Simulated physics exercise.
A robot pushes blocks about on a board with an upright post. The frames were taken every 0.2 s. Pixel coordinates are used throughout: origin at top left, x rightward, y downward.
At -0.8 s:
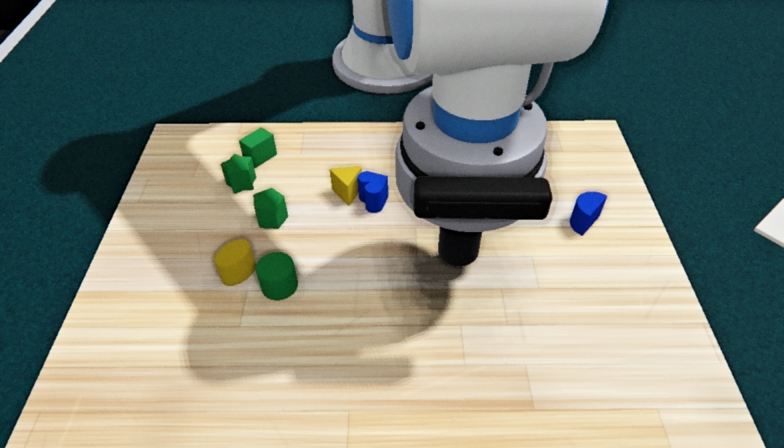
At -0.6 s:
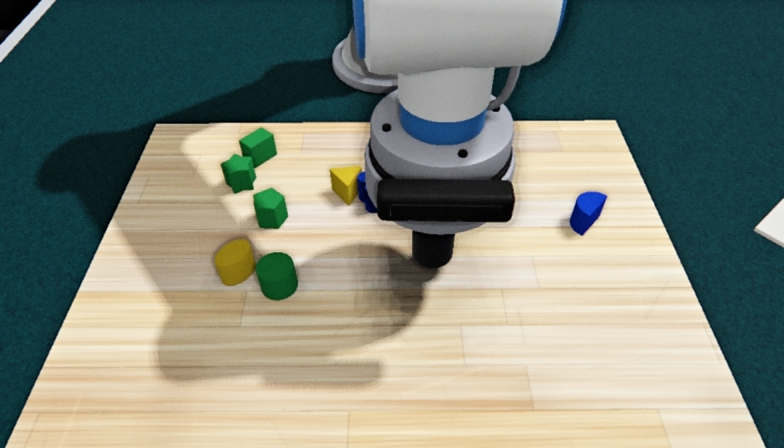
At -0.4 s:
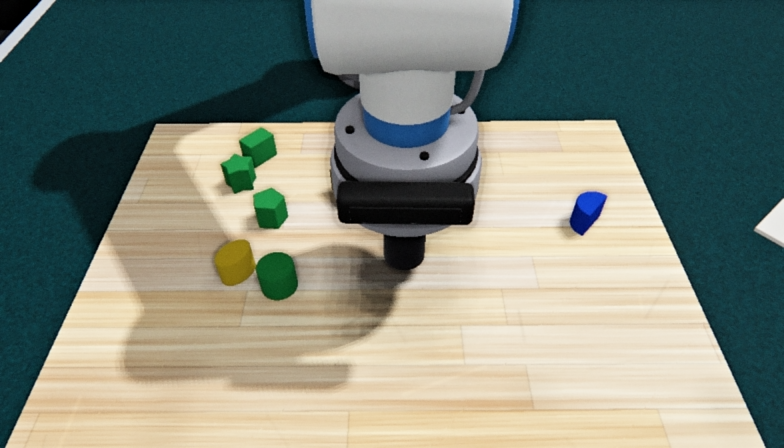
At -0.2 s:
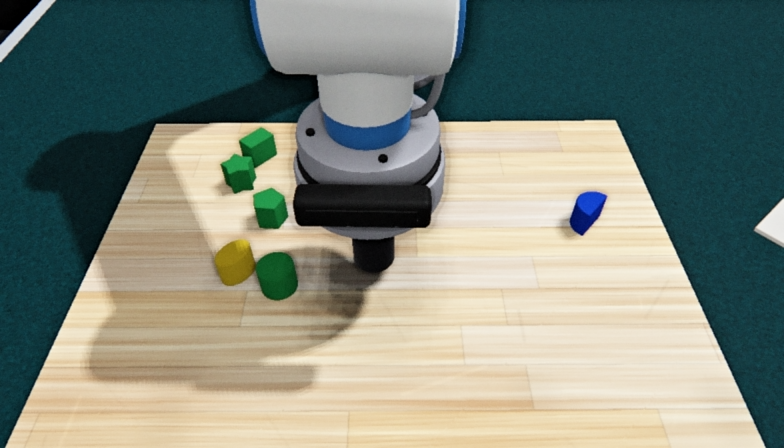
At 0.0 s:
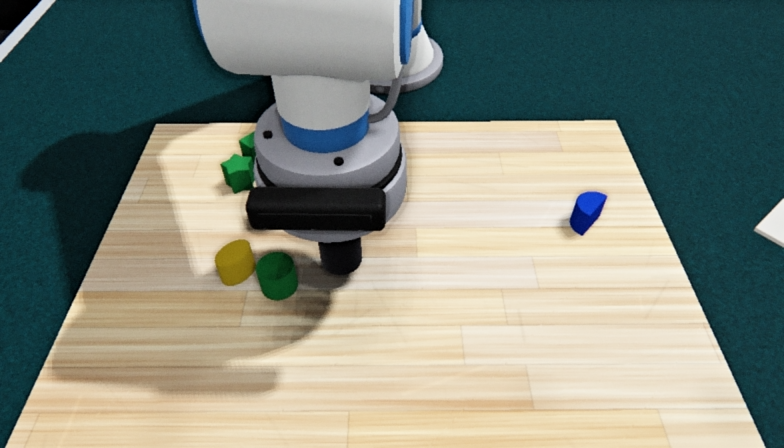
We see a robot arm with a dark post over a wooden board scattered with green, yellow and blue blocks; the arm moves steadily left, passing in front of several blocks, and the post nears the green round block.
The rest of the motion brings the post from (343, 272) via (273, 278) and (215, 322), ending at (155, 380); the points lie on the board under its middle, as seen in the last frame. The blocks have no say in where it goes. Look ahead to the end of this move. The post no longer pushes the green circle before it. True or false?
That is false.
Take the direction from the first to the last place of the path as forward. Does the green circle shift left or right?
It goes left.
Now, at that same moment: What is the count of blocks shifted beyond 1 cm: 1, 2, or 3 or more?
I expect two blocks to be moved by more than 1 cm.
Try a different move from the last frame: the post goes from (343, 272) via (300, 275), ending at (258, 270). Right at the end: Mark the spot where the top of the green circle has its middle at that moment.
It is at (223, 276).
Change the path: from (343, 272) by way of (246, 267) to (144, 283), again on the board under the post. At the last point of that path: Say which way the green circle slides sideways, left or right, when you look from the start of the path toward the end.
Out to the left.
What follows on the original path. One third of the way, post at (269, 266); green circle at (234, 281).
Two thirds of the way, post at (210, 310); yellow elliptical block at (208, 258), turned 65° clockwise; green circle at (169, 330).
At the end, post at (148, 369); yellow elliptical block at (208, 258), turned 65° clockwise; green pentagon not moved; green circle at (94, 384).
